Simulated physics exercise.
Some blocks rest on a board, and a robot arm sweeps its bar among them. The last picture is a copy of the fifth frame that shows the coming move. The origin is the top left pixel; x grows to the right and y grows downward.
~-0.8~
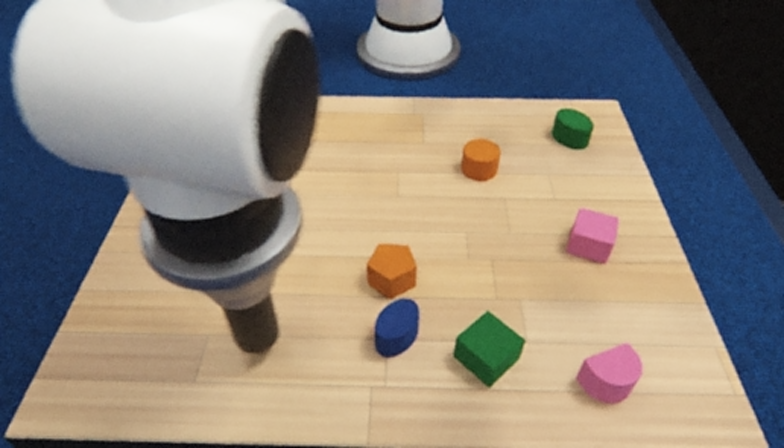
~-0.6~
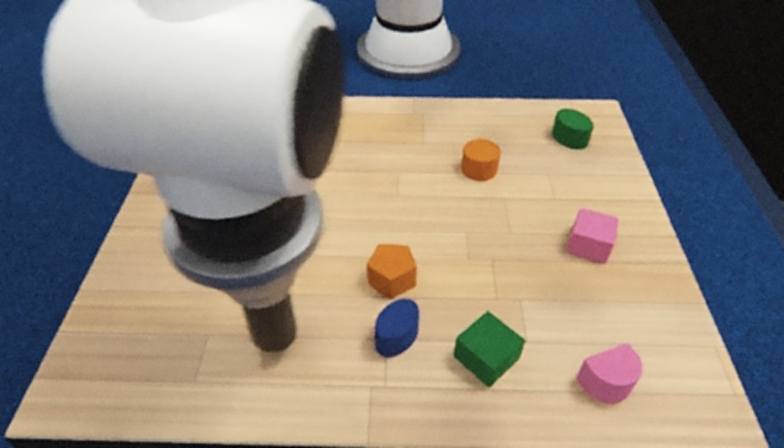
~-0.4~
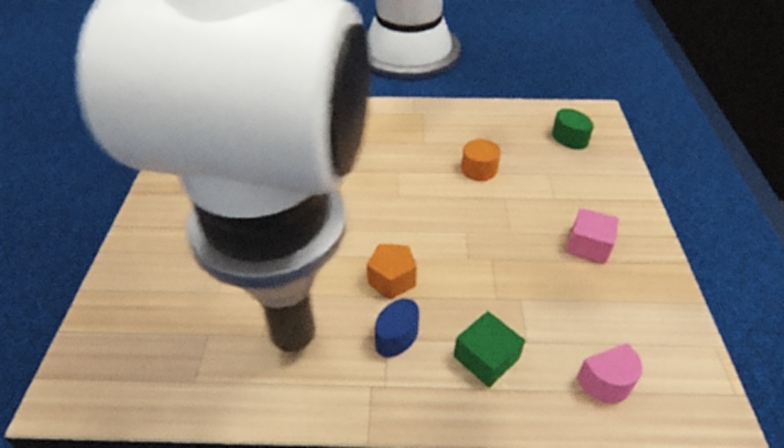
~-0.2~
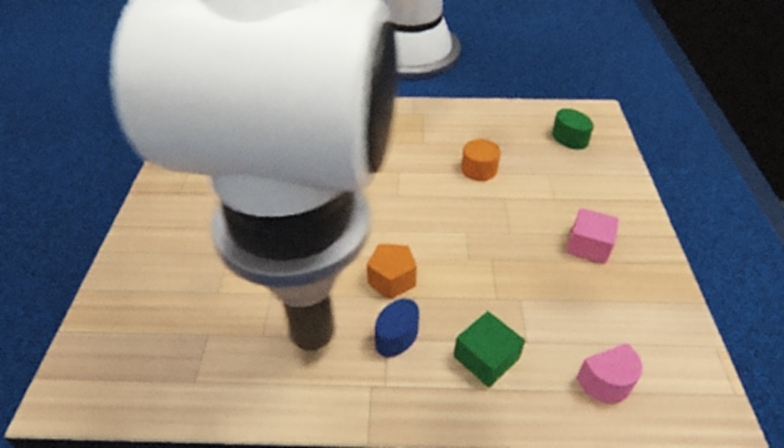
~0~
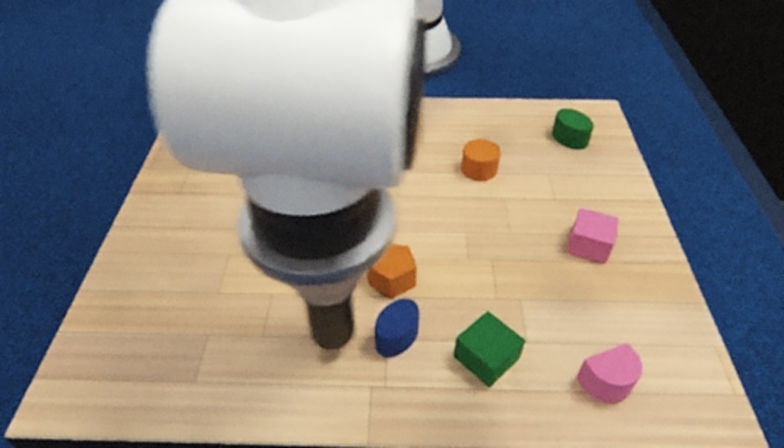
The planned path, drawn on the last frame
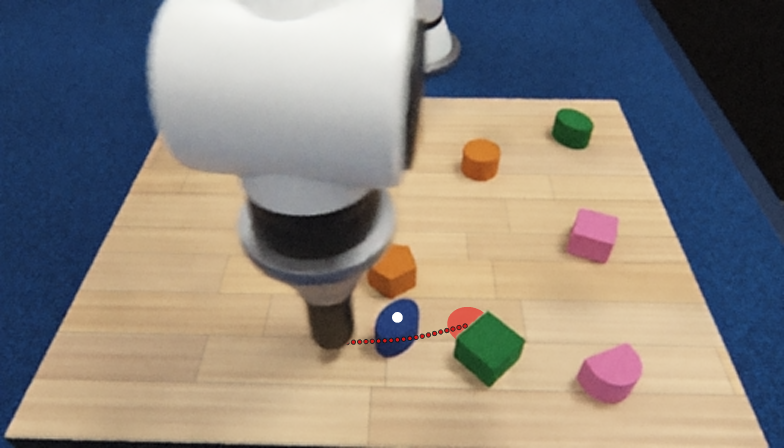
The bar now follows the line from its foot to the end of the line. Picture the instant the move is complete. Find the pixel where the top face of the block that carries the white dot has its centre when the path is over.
Close to (496, 281).
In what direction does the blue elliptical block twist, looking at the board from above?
Overhead view: Anti-clockwise.
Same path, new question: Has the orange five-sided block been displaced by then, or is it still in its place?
At the end, its place is the same.
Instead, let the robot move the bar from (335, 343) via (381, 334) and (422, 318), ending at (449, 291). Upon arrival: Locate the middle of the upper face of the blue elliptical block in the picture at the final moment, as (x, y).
That would be at about pixel (484, 294).
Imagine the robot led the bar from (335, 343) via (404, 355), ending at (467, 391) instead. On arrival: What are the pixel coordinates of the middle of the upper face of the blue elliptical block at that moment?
In the picture, it is at (442, 312).
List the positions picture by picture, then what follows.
Lower end of the bar at (258, 335), tops of blocks, orange five-sided block at (392, 259), blue elliptical block at (397, 317), green square block at (491, 338), in the first picture.
Bar at (275, 334), blocks as before, in the second picture.
Bar at (294, 333), blocks as before, in the third picture.
Bar at (313, 333), blocks as before, in the fourth picture.
Bar at (333, 332), orange five-sided block at (392, 259), blue elliptical block at (397, 317), green square block at (491, 338), in the fifth picture.
The drawn path runs from (335, 343) by way of (381, 341) and (426, 335) to (469, 325); the dot is on the blue elliptical block.
The first path, step by step. One third of the way, bar at (382, 329); blue elliptical block at (425, 311), turned 15° anticlockwise.
Two thirds of the way, bar at (429, 324); blue elliptical block at (464, 298), turned 50° anticlockwise.
At the end, bar at (471, 313); orange five-sided block not moved; blue elliptical block at (496, 281), turned 80° anticlockwise; green square block at (502, 341), turned 20° clockwise.
